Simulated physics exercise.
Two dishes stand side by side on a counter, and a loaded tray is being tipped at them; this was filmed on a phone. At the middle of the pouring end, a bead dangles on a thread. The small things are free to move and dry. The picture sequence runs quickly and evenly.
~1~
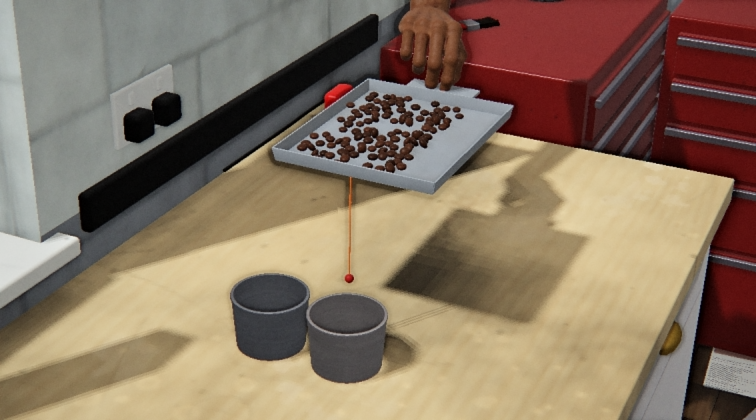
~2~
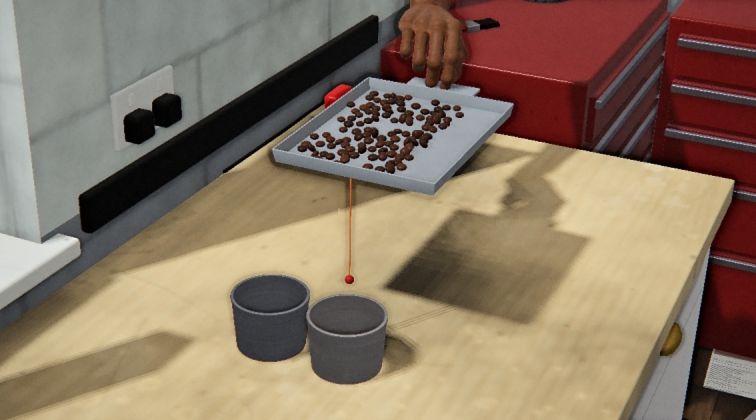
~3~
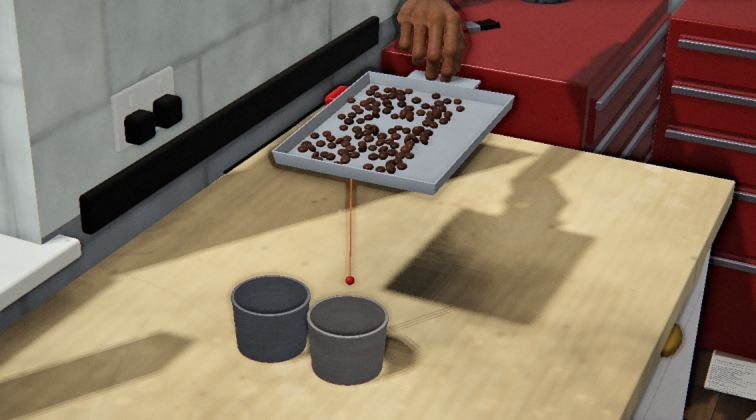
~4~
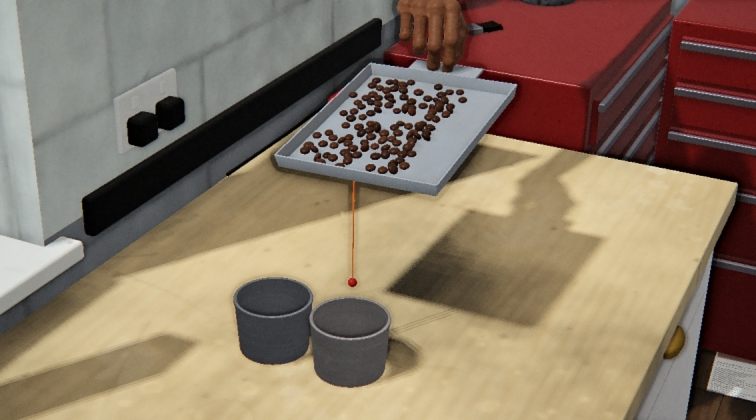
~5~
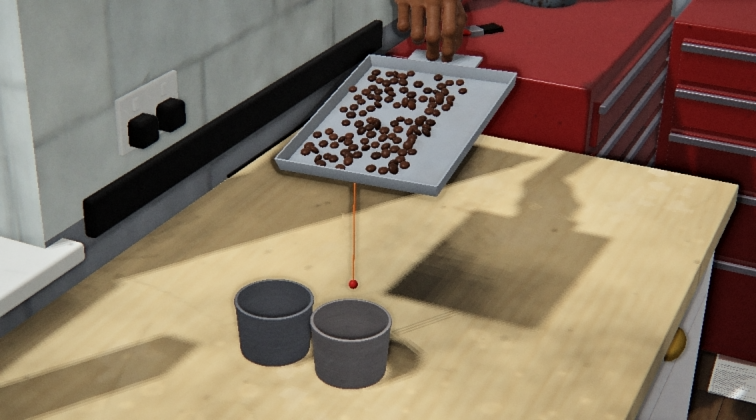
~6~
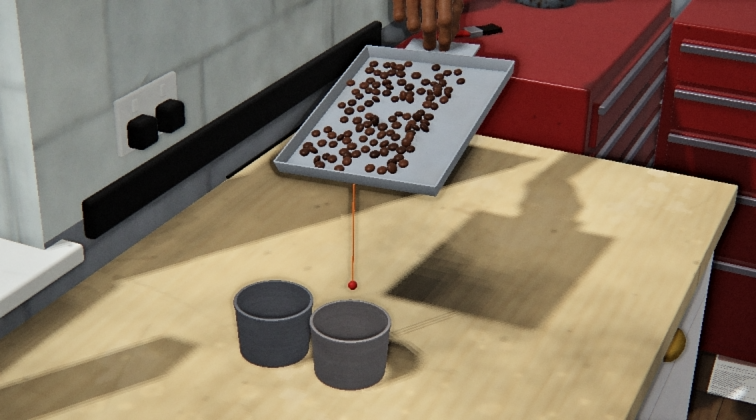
On a wooden counter, two dark cups stood side by side while a hand held a gray tray of small brown pieces above them, then gradually tilted it, raising the back edge.
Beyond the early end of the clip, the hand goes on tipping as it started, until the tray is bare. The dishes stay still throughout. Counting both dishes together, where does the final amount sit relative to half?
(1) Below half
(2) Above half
Above half (2).
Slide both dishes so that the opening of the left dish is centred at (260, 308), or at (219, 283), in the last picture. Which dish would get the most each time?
Result, first place: The lefthand one; second place: The righthand one.
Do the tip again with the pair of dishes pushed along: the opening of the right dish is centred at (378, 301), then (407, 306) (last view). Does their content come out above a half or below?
Well, a minority share the first time and a minority share the next.
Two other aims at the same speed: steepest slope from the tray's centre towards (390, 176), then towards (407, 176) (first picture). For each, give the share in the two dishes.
The first gives 30 %, the second 10 %.
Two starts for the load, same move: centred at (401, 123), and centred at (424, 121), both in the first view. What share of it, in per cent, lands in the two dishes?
In order, 80 % then 80 %.
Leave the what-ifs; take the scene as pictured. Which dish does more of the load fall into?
Fuller at the end: The leftward one.
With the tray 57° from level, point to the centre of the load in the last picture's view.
Around (326, 149).
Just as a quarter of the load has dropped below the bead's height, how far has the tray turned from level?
That would be about 80 degrees from level.
Just after the last frame, tray tipped steeply; almost all on the tray; just a few in the air.
A moment on, tray tipped right over; roughly a third on the tray; just a few in the right dish; roughly a third in the left dish; about a tenth outside both; about a tenth in the air.
Further on, tray tipped past a quarter turn; roughly a quarter in the right dish; roughly two thirds in the left dish; roughly a quarter outside both.
When it is over, tray tipped past a quarter turn; roughly a quarter in the right dish; roughly two thirds in the left dish; roughly a quarter outside both.
